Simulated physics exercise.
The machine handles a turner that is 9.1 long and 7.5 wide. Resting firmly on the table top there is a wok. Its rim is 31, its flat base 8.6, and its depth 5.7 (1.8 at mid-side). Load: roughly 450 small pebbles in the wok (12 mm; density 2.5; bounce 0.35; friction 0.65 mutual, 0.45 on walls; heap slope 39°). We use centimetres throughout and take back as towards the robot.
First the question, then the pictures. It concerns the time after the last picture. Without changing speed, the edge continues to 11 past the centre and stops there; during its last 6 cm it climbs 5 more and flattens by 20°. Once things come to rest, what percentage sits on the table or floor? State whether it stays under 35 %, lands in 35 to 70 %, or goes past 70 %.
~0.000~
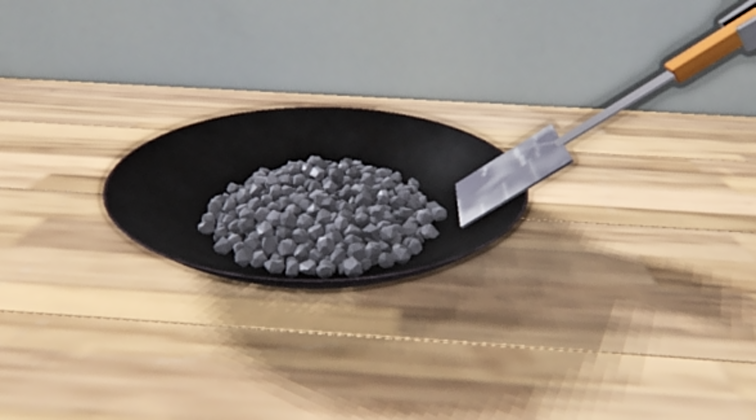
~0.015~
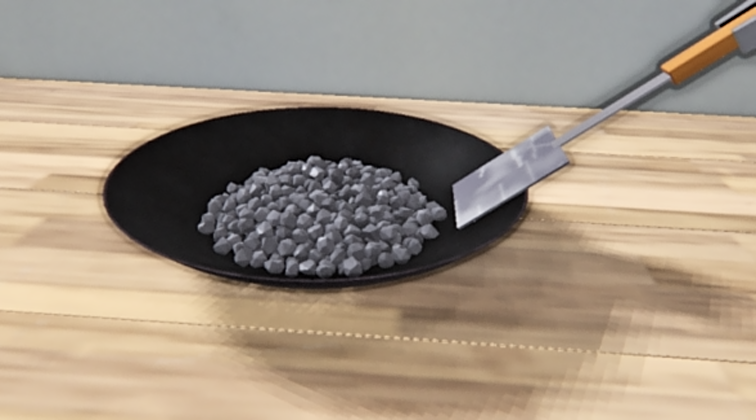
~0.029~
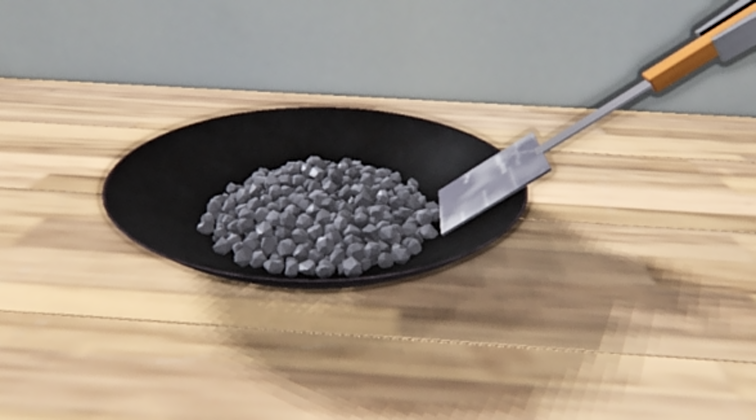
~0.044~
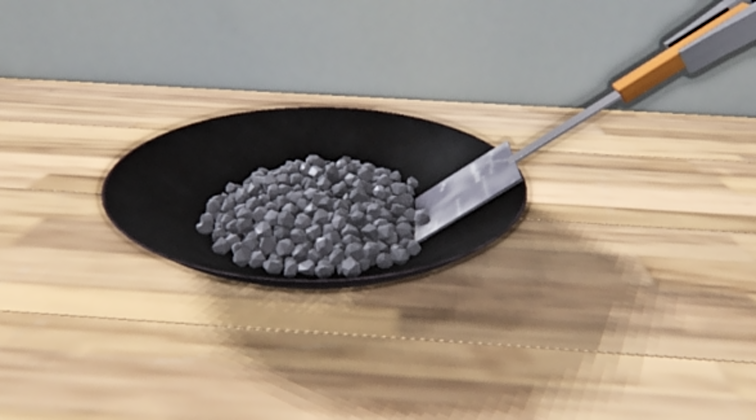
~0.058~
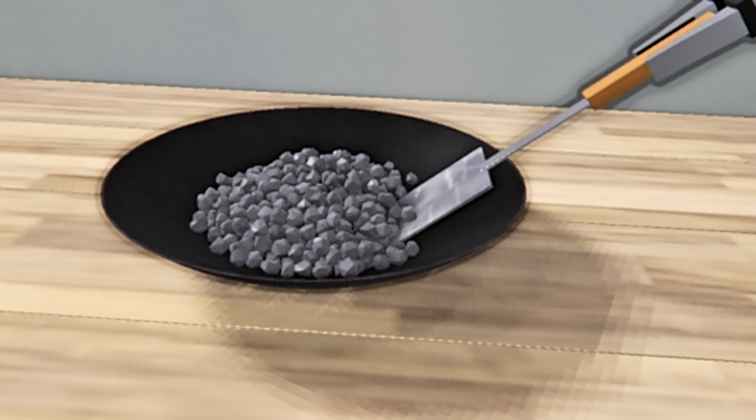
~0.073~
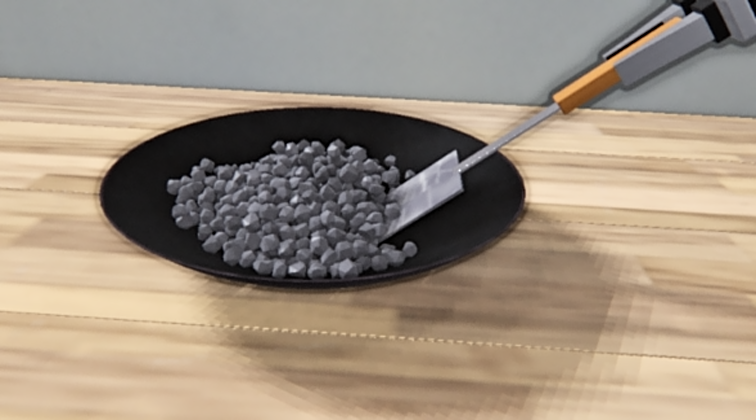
It lands in 35 to 70 %.
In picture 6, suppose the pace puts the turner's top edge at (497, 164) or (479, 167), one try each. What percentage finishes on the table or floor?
Try one roughly 30 per cent; try two roughly 40 per cent.
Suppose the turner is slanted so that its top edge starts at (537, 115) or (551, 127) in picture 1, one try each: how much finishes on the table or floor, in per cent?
First try roughly 45 percent, second try roughly 45 percent.
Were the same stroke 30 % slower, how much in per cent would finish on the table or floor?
It would be roughly 35 percent.
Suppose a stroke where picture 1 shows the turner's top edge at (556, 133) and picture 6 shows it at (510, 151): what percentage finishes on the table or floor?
About 25 per cent.
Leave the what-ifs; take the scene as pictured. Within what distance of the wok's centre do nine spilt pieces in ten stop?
Some 70 cm from the centre.
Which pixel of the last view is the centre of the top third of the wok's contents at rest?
It is centred near (273, 178).
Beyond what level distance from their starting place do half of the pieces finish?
The answer is about 9 cm.
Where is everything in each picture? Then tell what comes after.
The first frame shows turner top edge at (562, 141), sloping 39°; upper third of the load around (324, 199), from x 210 to 440, top at y 165; 454 in the wok.
The second frame shows turner top edge at (559, 143), sloping 39°; upper third of the load around (324, 199), from x 210 to 440, top at y 165.
The third frame shows turner top edge at (542, 150), sloping 39°; upper third of the load around (323, 199), from x 205 to 435, top at y 165.
The fourth frame shows turner top edge at (514, 159), sloping 39°; upper third of the load around (323, 196), from x 205 to 420, top at y 160.
The fifth frame shows turner top edge at (487, 166), sloping 39°; upper third of the load around (319, 191), from x 200 to 410, top at y 155.
The sixth frame shows turner top edge at (459, 169), sloping 39°; upper third of the load around (310, 183), from x 175 to 410, top at y 145; 454 in the wok.
After 0.11 s, sloping 39°, highest piece 8 above the table; 454 in the wok.
After 0.14 s, sloping 35°, highest piece 9 above the table; 446 in the wok, 8 on the blade or in flight.
After 0.36 s, sloping 19°, highest piece 24 above the table; 242 in the wok, 93 on the table or floor, 119 on the blade or in flight.
After 1.41 s, sloping 19°, highest piece 6 above the table; 242 in the wok, 212 on the table or floor.
At rest, 242 in the wok, 212 on the table or floor. That is 47 % on the table or floor.
